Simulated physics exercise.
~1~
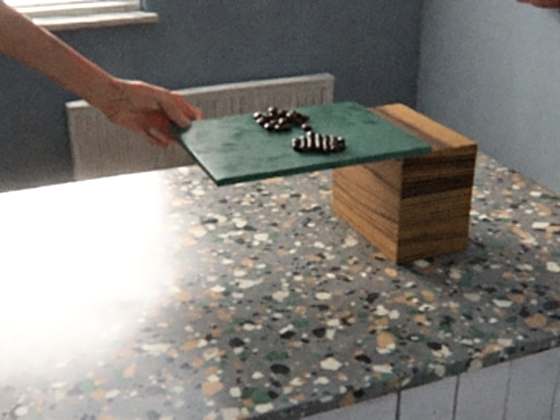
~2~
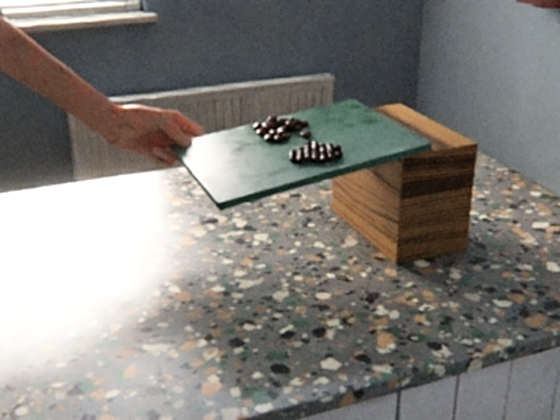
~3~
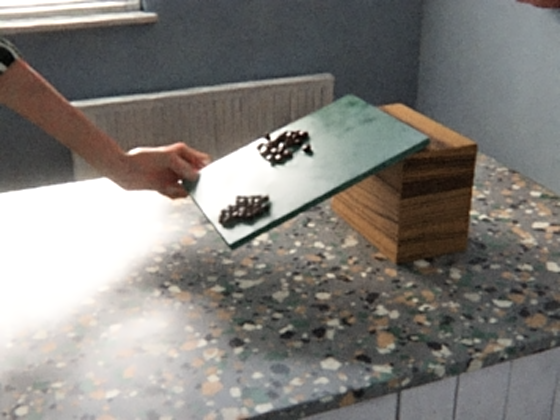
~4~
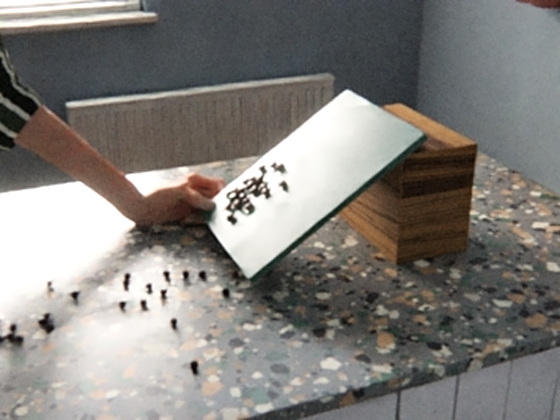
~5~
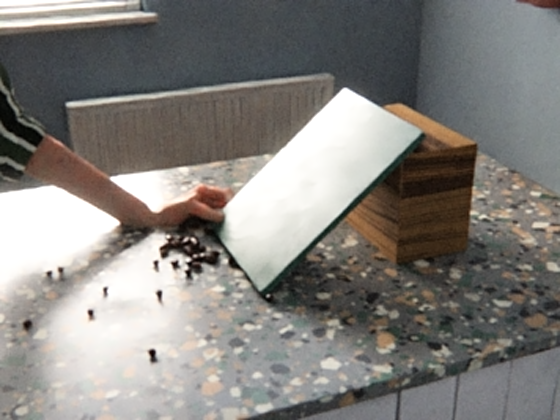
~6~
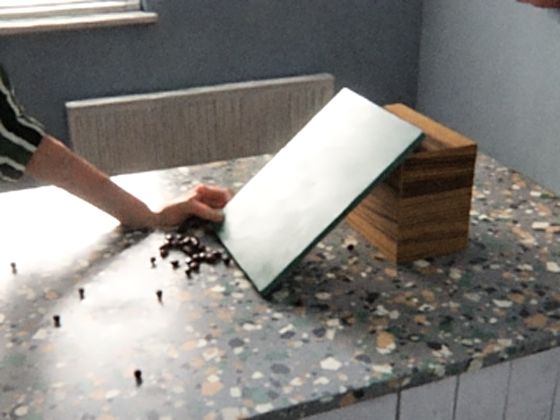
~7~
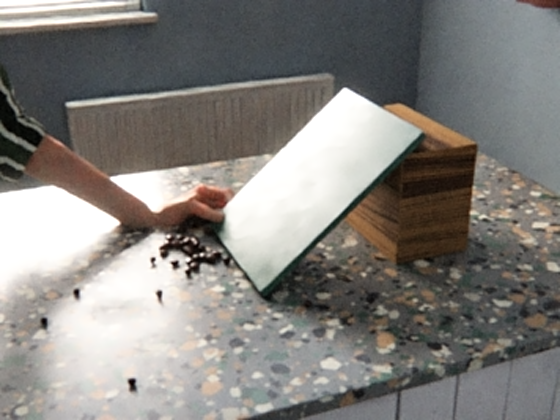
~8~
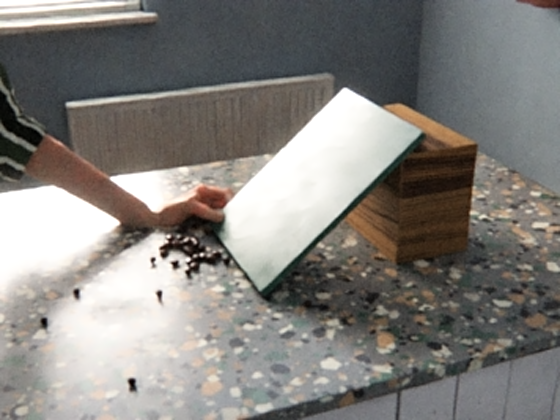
A hand reaches in from the left, holding one end of a green board level above a speckled stone counter, its other end on a striped wooden block, seen from slightly above in a grey-blue room with a radiator. Two small heaps of dark beads sit on the board. The hand lowers its end, and the nearer heap slides down first, spilling and scattering across the counter. The farther heap follows as the slope steepens, gathering near the board's lower edge. The board rests as a ramp, the nearer beads ending farther away, with only a few still in view.
